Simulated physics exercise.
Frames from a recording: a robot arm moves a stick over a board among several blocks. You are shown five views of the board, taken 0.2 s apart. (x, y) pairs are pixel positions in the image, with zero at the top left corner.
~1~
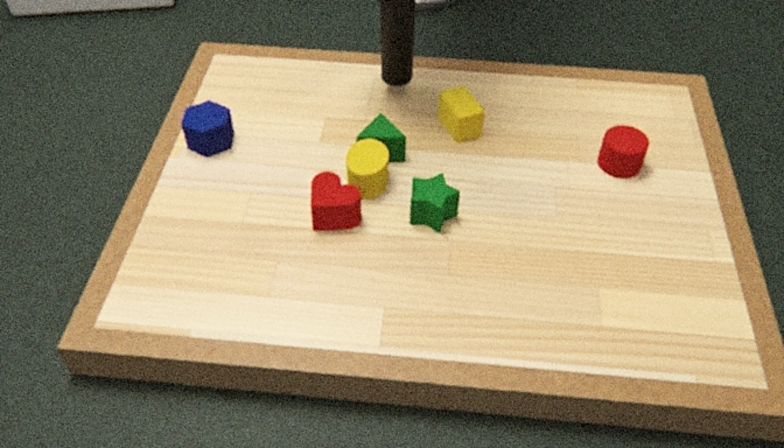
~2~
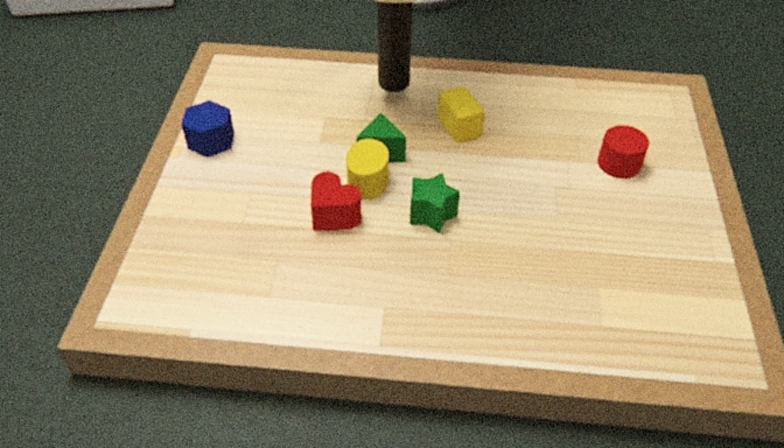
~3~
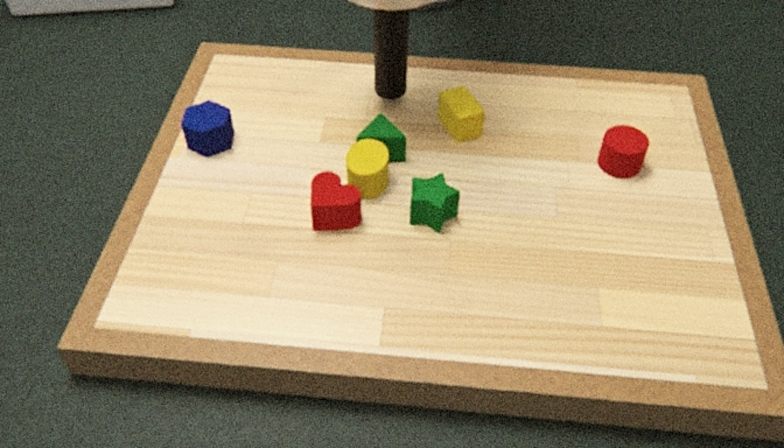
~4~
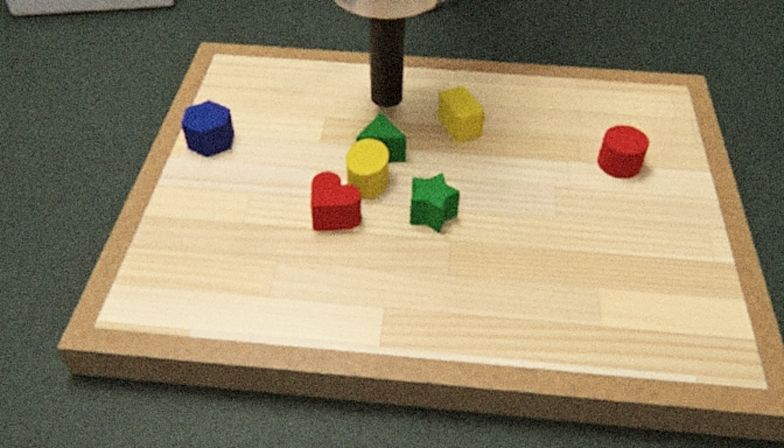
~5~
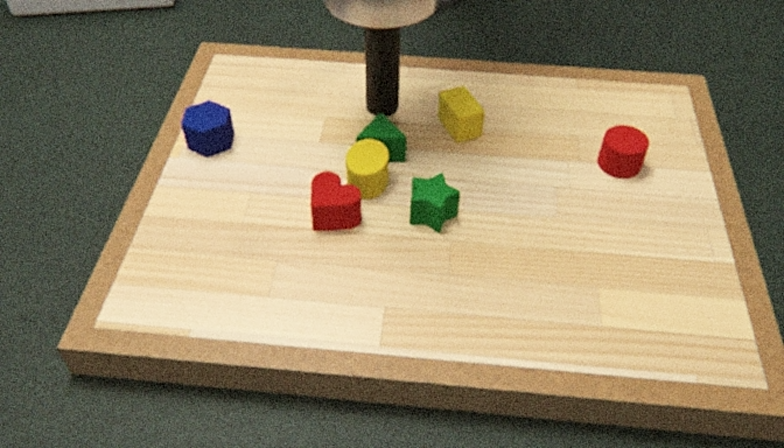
A dark stick moves slowly down the board toward the green triangular block.
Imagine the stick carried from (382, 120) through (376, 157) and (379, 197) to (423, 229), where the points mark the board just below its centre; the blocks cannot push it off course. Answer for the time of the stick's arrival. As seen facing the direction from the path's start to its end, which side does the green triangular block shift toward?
Shifted right.
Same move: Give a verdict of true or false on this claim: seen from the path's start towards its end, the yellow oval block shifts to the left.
Answer: False.
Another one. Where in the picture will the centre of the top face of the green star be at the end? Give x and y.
Around pixel (459, 195).
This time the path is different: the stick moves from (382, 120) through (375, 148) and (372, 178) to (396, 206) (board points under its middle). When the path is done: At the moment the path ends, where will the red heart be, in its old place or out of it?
The result: It moves.
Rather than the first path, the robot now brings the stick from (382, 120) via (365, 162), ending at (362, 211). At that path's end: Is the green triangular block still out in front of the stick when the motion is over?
Answer: Yes.
What follows on the original path. One third of the way, stick at (375, 145); red heart at (319, 206), turned 20° clockwise; yellow oval block at (355, 189), turned 25° anticlockwise; green triangular block at (364, 162), turned 25° clockwise.
Two thirds of the way, stick at (380, 184); red heart at (302, 223), turned 55° clockwise; yellow oval block at (344, 230), turned 15° anticlockwise; green triangular block at (361, 201), turned 40° clockwise.
At the end, stick at (423, 216); red heart at (301, 224), turned 60° clockwise; yellow oval block at (341, 236); green triangular block at (381, 214), turned 90° clockwise; green star at (459, 195), turned 25° anticlockwise.
